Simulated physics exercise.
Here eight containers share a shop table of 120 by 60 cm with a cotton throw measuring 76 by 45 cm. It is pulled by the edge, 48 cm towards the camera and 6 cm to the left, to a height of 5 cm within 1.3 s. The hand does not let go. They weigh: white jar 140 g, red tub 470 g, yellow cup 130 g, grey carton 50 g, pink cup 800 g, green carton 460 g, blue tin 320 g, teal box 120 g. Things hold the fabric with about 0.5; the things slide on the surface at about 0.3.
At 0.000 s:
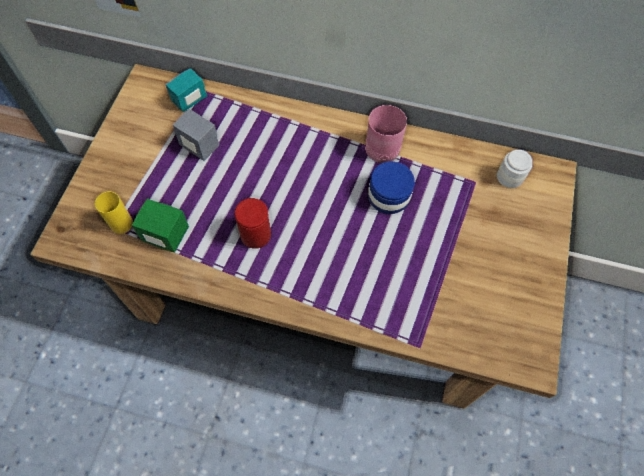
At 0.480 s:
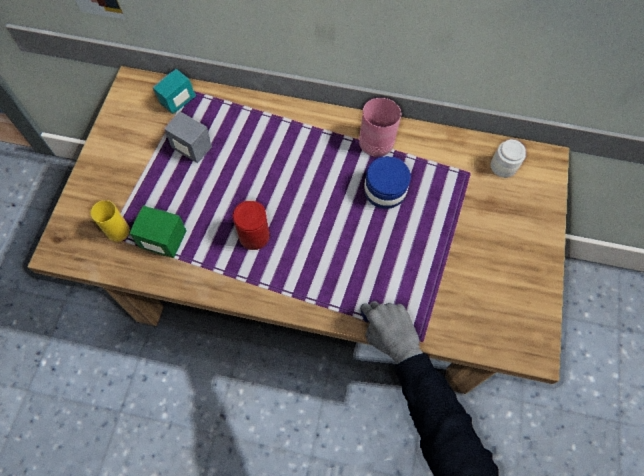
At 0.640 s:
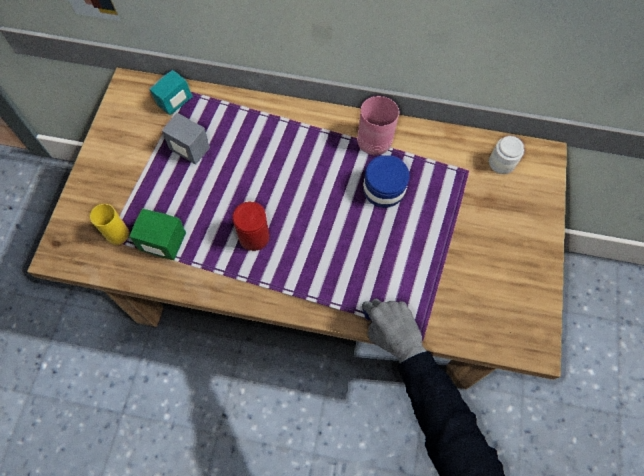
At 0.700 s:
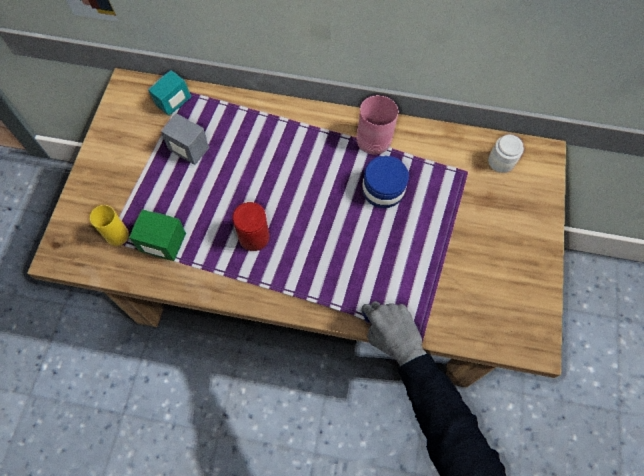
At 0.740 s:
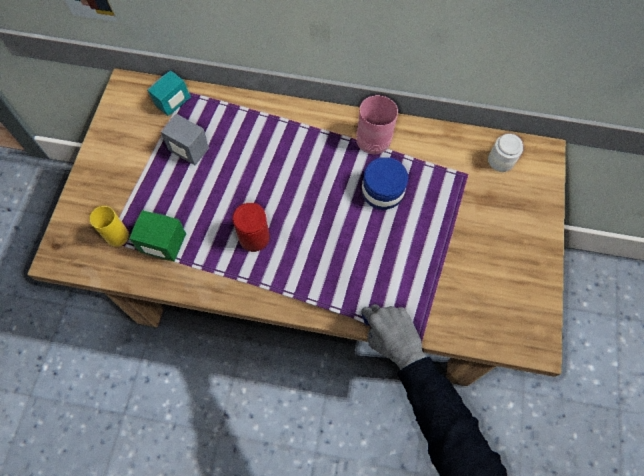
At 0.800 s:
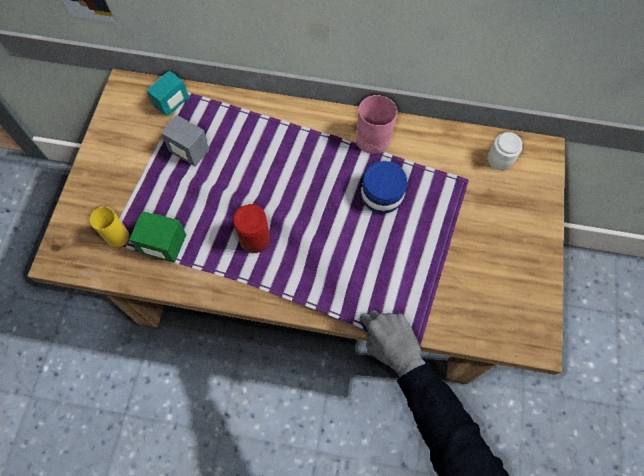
On a wooden table, a gloved hand grips a striped cloth's edge and tugs it slightly.
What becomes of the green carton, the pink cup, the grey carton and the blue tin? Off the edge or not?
In order: The green carton drops off; the pink cup stays on; the grey carton goes over the edge; the blue tin drops off.
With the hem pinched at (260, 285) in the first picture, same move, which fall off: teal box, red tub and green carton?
In that case: Teal box stays up, red tub falls off, green carton goes over.
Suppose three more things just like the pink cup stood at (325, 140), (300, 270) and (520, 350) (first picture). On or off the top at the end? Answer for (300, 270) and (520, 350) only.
In turn: Drops off, remains.
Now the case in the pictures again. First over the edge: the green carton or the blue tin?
The blue one.
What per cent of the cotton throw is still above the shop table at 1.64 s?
Some 20 per cent of it.
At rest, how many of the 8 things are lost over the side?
5 of them.
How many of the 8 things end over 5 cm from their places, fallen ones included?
5 of them.
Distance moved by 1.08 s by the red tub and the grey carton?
Red tub 8 cm, grey carton 8 cm.
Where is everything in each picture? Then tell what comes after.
Shows, green carton (157, 217); pink cup (388, 120); grey carton (193, 125); blue tin (393, 179); cotton throw corners (476, 182) (420, 348), in the first frame.
Shows, pink cup (382, 114); cotton throw corners (471, 173); grip (369, 321), in the second frame.
Shows, cotton throw corners (469, 171); grip (370, 319), in the third frame.
Shows, cotton throw corners (468, 172); grip (370, 321), in the fourth frame.
Shows, blue tin (386, 176); cotton throw corners (468, 175); grip (370, 324), in the fifth frame.
Shows, green carton (154, 230); pink cup (378, 111); grey carton (182, 131); blue tin (385, 180); cotton throw corners (469, 180); grip (368, 330), in the sixth frame.
By 1.1 s, 90 % of the cotton throw is still over the top; blue tin 15 cm off its start, grey carton 8 cm off its start, green carton 3 cm off its start.
By 1.4 s, 65 % of the cotton throw is still over the top; blue tin 32 cm off its start, grey carton 21 cm off its start, green carton 10 cm off its start.
By 1.6 s, 20 % of the cotton throw is still over the top; blue tin over the edge, grey carton 42 cm off its start at (271, 270), green carton 25 cm off its start at (213, 329).
By 1.9 s, 0 % of the cotton throw is still over the top; grey carton over the edge, blue tin over the edge, green carton over the edge.
By 3.5 s, 0 % of the cotton throw is still over the top; grey carton over the edge, blue tin over the edge, green carton over the edge, pink cup 0 cm off its start at (377, 113).
